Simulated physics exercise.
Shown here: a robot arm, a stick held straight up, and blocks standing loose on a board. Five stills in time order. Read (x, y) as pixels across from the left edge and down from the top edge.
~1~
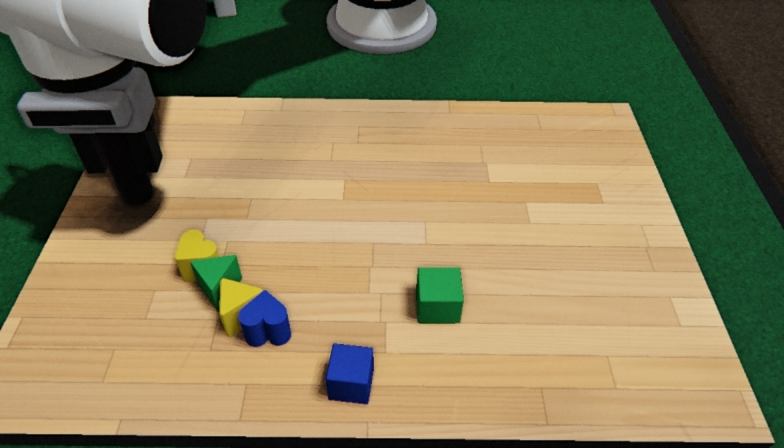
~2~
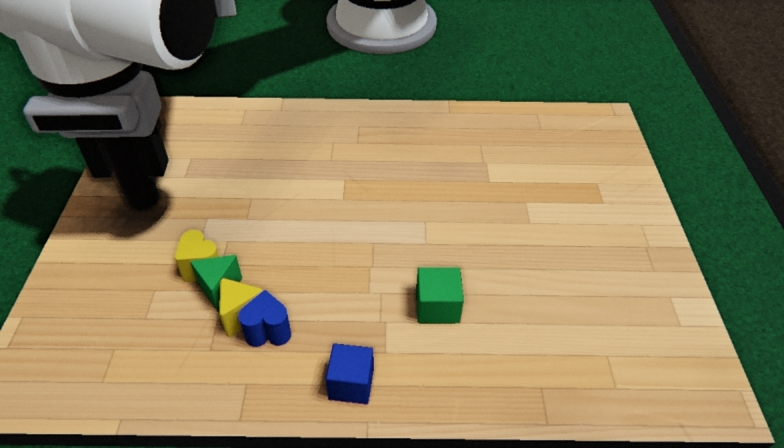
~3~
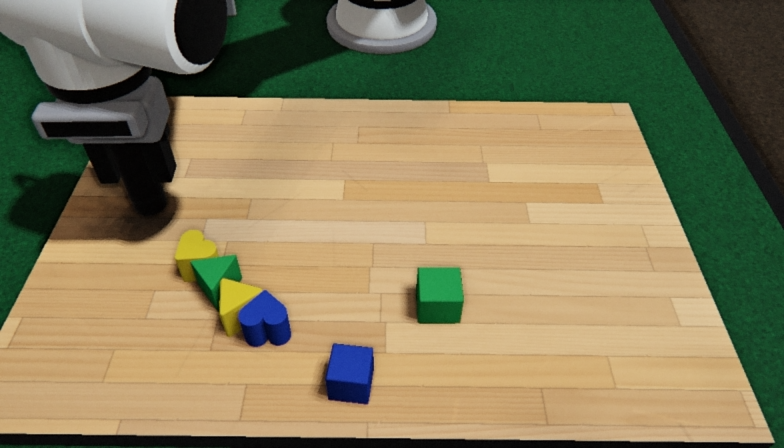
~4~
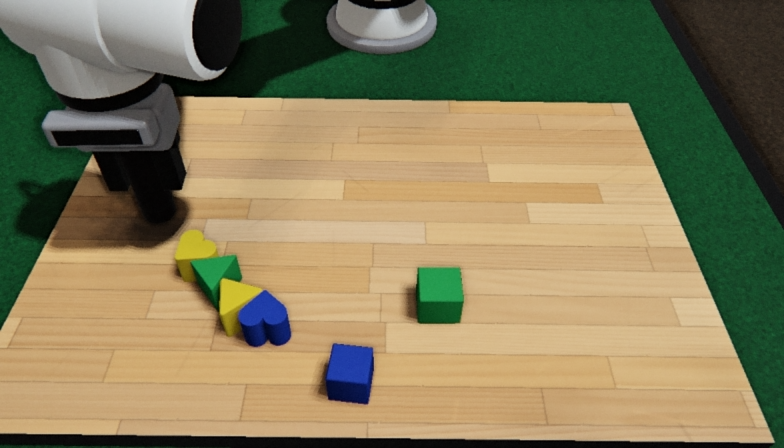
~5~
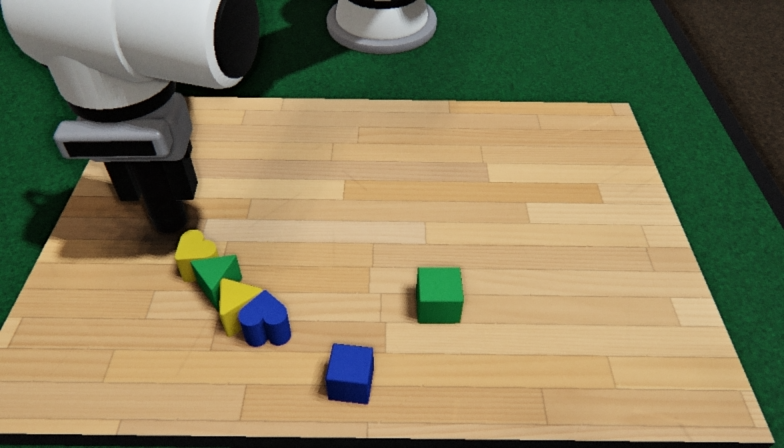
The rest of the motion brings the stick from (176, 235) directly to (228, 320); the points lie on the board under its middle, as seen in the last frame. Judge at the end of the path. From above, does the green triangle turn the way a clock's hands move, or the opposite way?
The turn is clockwise.
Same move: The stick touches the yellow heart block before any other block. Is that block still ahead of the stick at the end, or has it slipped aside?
Slid off.
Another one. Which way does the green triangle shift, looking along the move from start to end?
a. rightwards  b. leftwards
a (rightwards)
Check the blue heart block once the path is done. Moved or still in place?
At the end, its place is different.
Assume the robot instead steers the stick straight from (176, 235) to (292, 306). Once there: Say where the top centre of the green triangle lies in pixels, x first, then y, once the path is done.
I'd place it at (200, 303), taking the centre of its top.
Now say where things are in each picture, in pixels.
In the first frame, tip of the stick (139, 196), middles of tops, yellow heart block (194, 245), green triangle (212, 267), yellow triangle (235, 293), blue heart block (263, 310).
In the second frame, stick (144, 200), nothing pushed.
In the third frame, stick (151, 206), nothing pushed.
In the fourth frame, stick (161, 213), nothing pushed.
In the fifth frame, stick (171, 223), yellow heart block (194, 245), green triangle (212, 267), yellow triangle (235, 293), blue heart block (263, 310).
On the path given first. One third of the way, stick (189, 249); yellow heart block (208, 258); green triangle (208, 282); yellow triangle (239, 297).
Two thirds of the way, stick (207, 278); yellow heart block (234, 274), turned 10° clockwise; green triangle (200, 303); yellow triangle (243, 302); blue heart block (271, 315).
At the end, stick (224, 309); yellow heart block (254, 279), turned 20° anticlockwise; green triangle (199, 322), turned 40° clockwise; yellow triangle (256, 316), turned 25° anticlockwise; blue heart block (287, 324), turned 15° anticlockwise.
